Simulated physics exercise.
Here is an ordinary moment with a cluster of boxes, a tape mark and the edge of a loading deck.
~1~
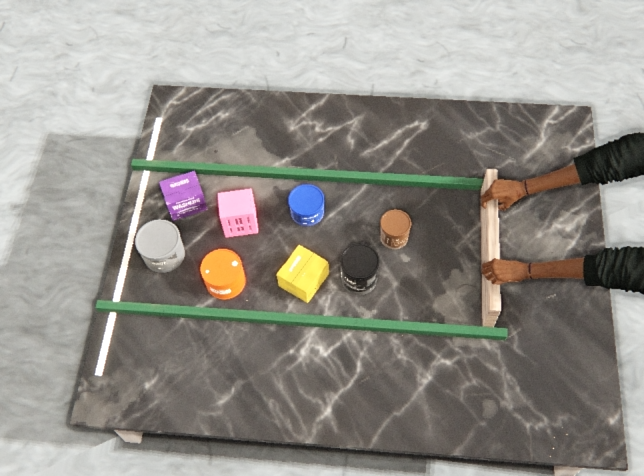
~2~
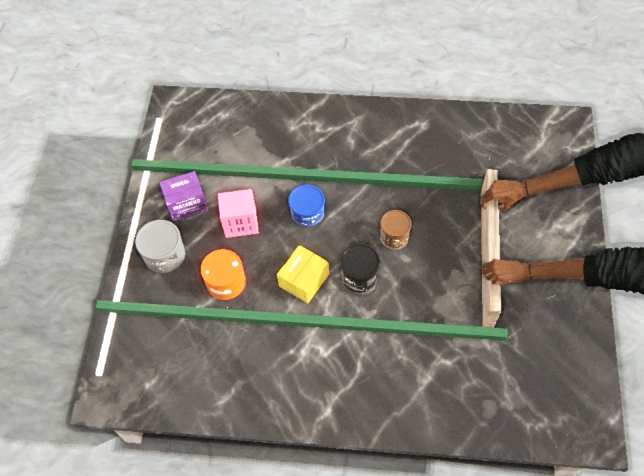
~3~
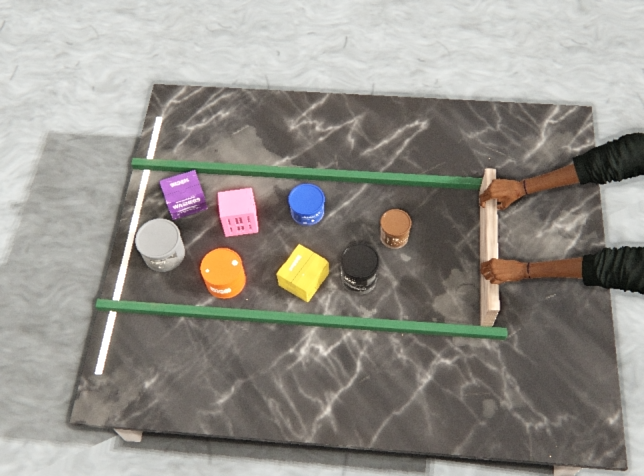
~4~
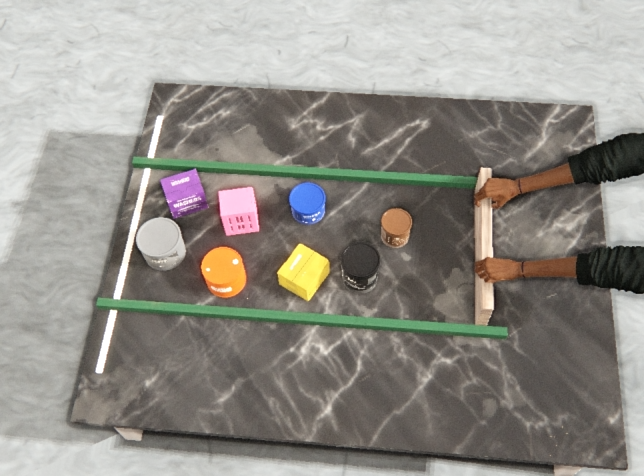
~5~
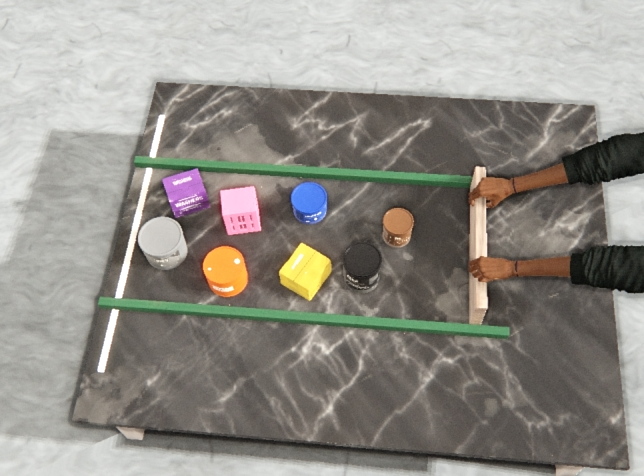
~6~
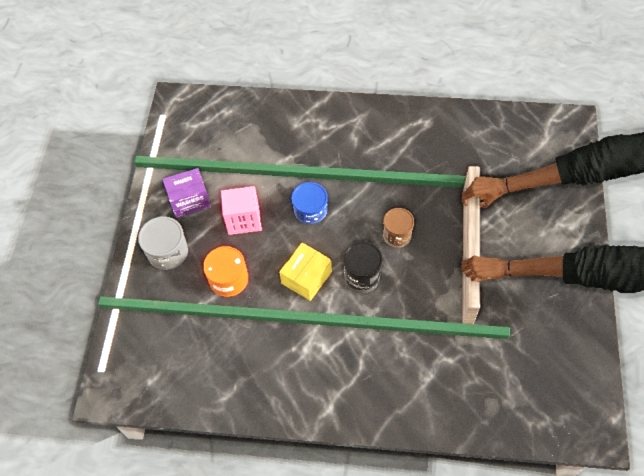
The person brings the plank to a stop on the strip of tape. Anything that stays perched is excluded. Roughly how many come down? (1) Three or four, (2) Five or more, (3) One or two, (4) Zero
Option 2: Five or more.
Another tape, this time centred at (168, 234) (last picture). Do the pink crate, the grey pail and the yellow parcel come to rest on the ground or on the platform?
Pink crate stays put, grey pail goes down, yellow parcel stays put.
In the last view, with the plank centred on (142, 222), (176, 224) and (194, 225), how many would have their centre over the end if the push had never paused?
4; 1; 1.
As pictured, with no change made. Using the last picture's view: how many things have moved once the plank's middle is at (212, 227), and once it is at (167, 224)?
At the first spot 8, then 8.
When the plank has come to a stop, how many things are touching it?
Total: 1.
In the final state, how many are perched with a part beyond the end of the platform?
It comes to 1.
Soon after, none off yet; grey pail at rest near (164, 244); purple box at rest near (187, 193); orange canister at rest near (226, 272).
Then, none off yet; grey pail at rest near (163, 242); purple box moved a little near (183, 188); orange canister moved well along near (148, 279).
At rest, the number that fall off is five or more; fallen, black pail, yellow parcel, blue pail, pink crate, orange canister, purple box and grey pail.
